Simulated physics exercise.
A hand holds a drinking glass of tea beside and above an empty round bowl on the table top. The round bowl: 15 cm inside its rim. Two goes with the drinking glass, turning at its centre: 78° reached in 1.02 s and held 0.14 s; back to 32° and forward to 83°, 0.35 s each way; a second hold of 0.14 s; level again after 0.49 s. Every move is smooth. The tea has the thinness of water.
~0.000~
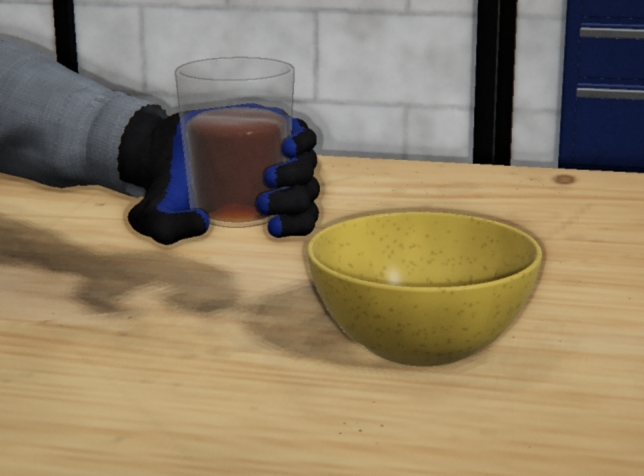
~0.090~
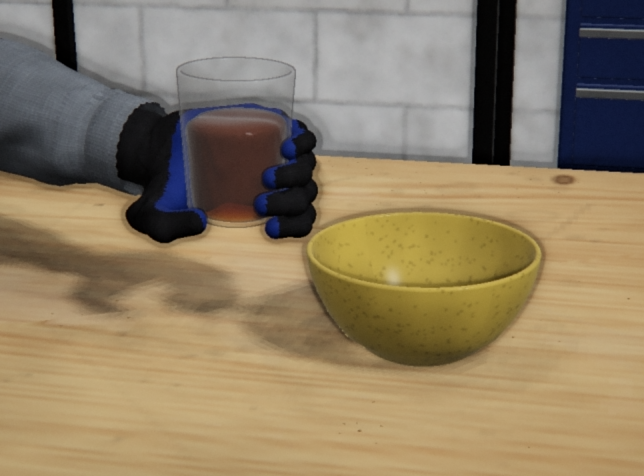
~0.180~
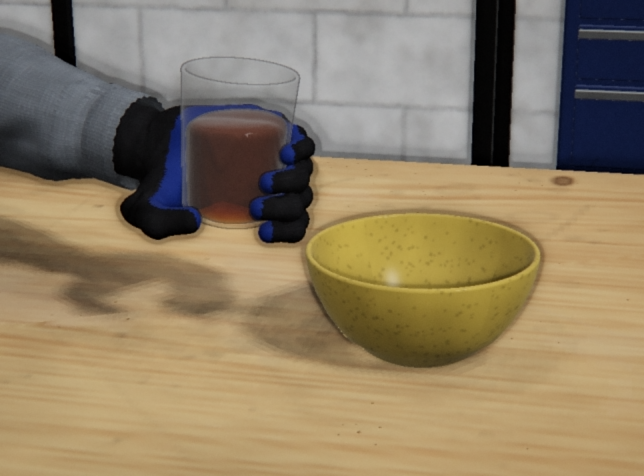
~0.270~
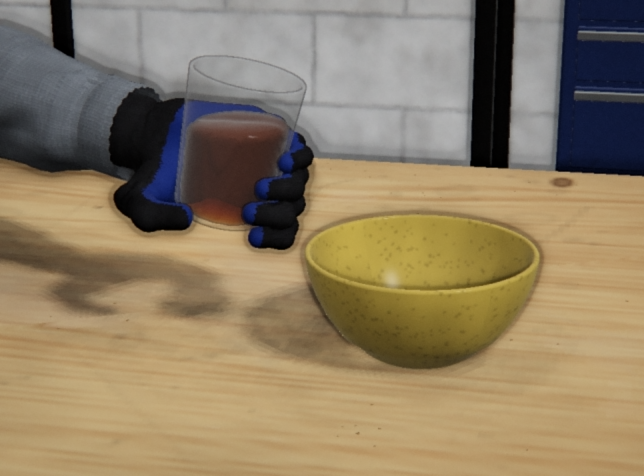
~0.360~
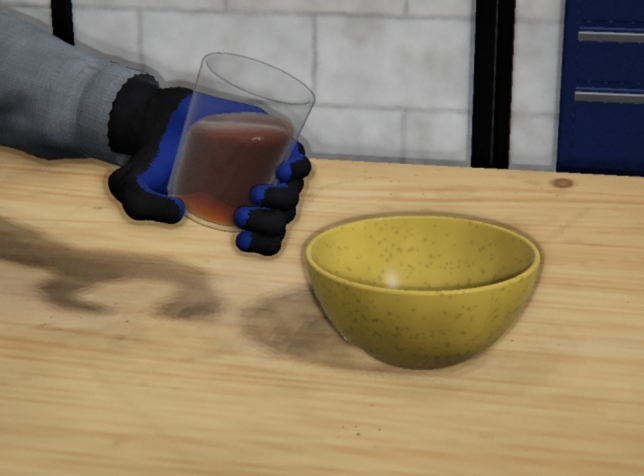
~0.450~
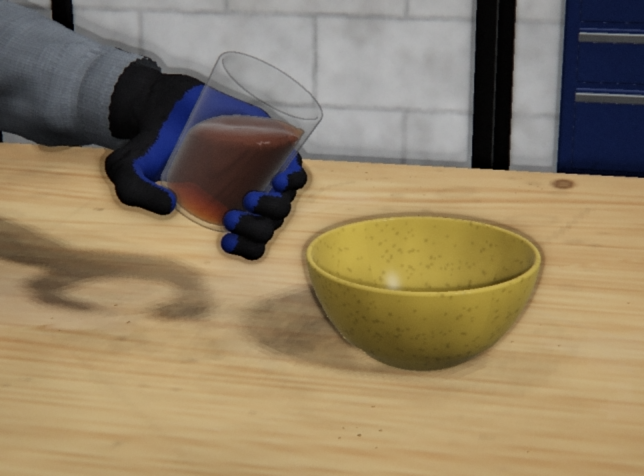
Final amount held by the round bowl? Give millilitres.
I would say close to 165 ml.
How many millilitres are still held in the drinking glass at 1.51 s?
About 80 ml.
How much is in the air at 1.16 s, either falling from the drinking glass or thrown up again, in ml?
Roughly 20 ml at that moment.
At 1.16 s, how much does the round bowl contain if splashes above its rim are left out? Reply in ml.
About 90 ml.
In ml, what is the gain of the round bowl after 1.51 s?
Roughly 30 ml more.
After 1.16 s the tilt is 78° and the round bowl has 95 ml, the drinking glass 105 ml, and 0 ml is on the table top.
After 1.51 s the tilt is 32° and the round bowl has 130 ml, the drinking glass 85 ml, and 5 ml is on the table top.
After 2.00 s the tilt is 83° and the round bowl has 135 ml, the drinking glass 65 ml, and 5 ml is on the table top.
After 2.35 s the tilt is 16° and the round bowl has 165 ml, the drinking glass 50 ml, and 5 ml is on the table top.
In the end the round bowl has 165 ml, the drinking glass 50 ml, and 5 ml is on the table top.
